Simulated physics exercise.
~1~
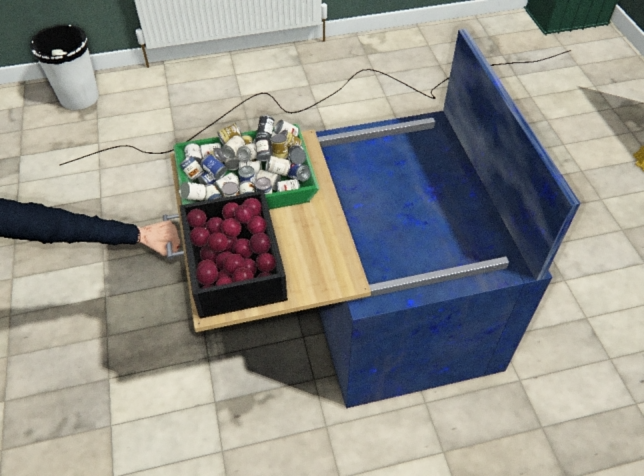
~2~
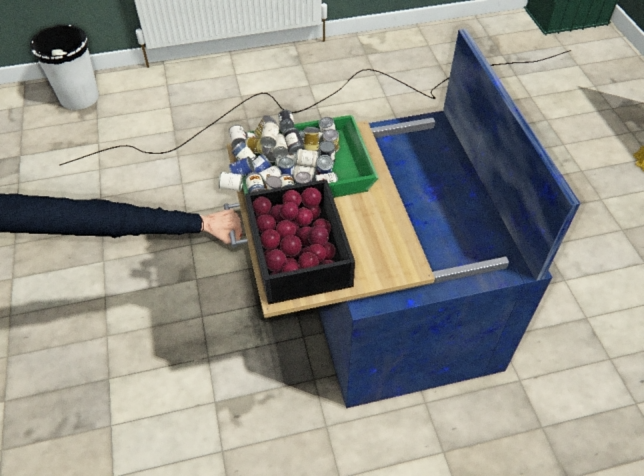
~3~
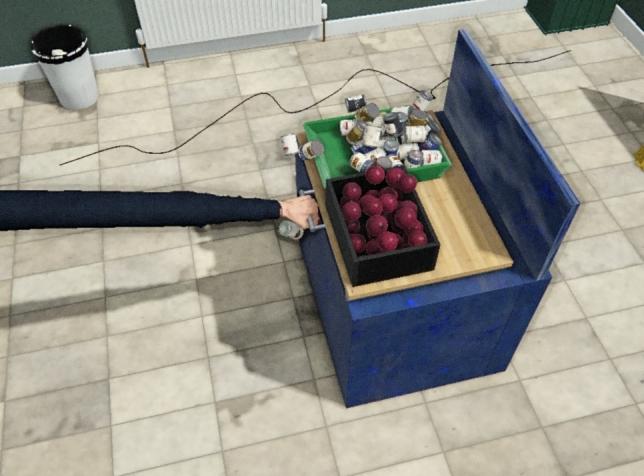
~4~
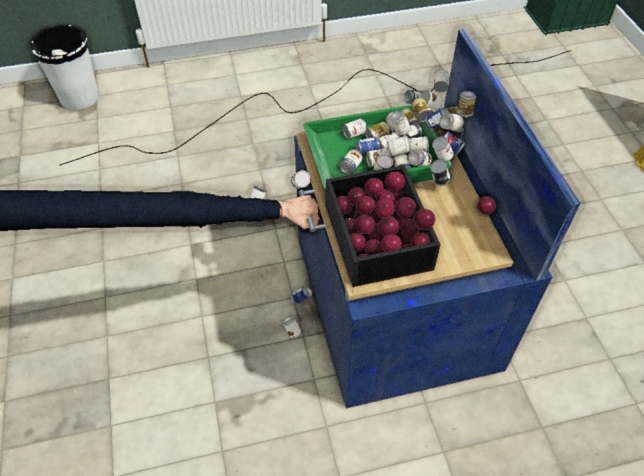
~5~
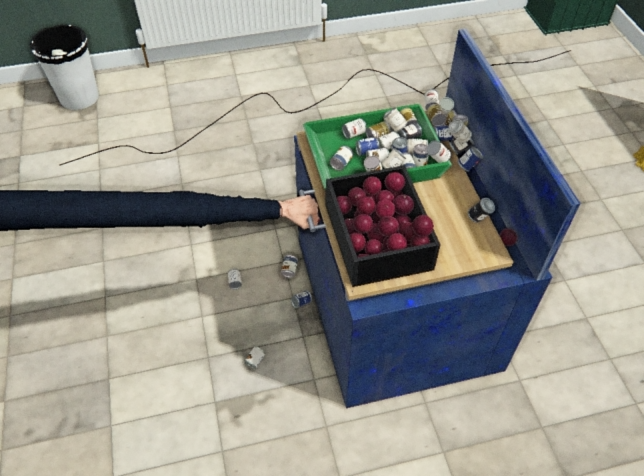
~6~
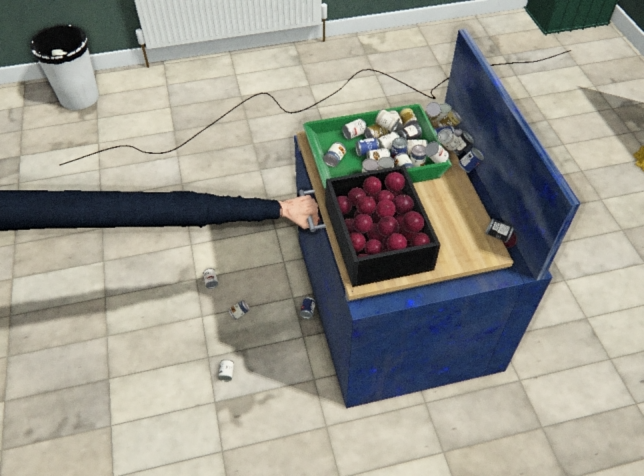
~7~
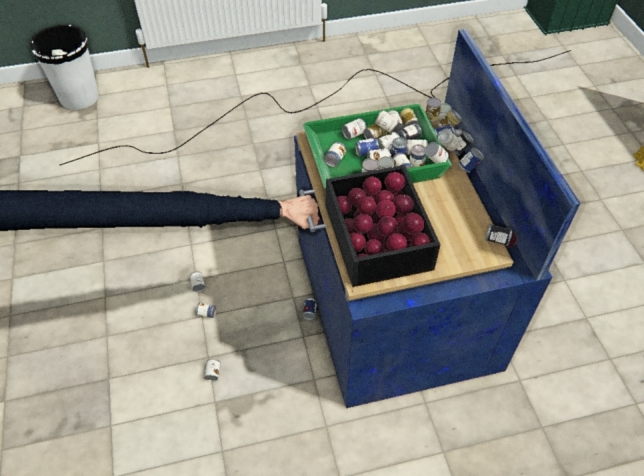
In this clip, a hand pushes a wooden shelf right into a blue unit, and small tins spill from the green basket onto the floor and towards the back panel, while one red onion leaves the black basket; the shelf stays closed with most onions still in place.
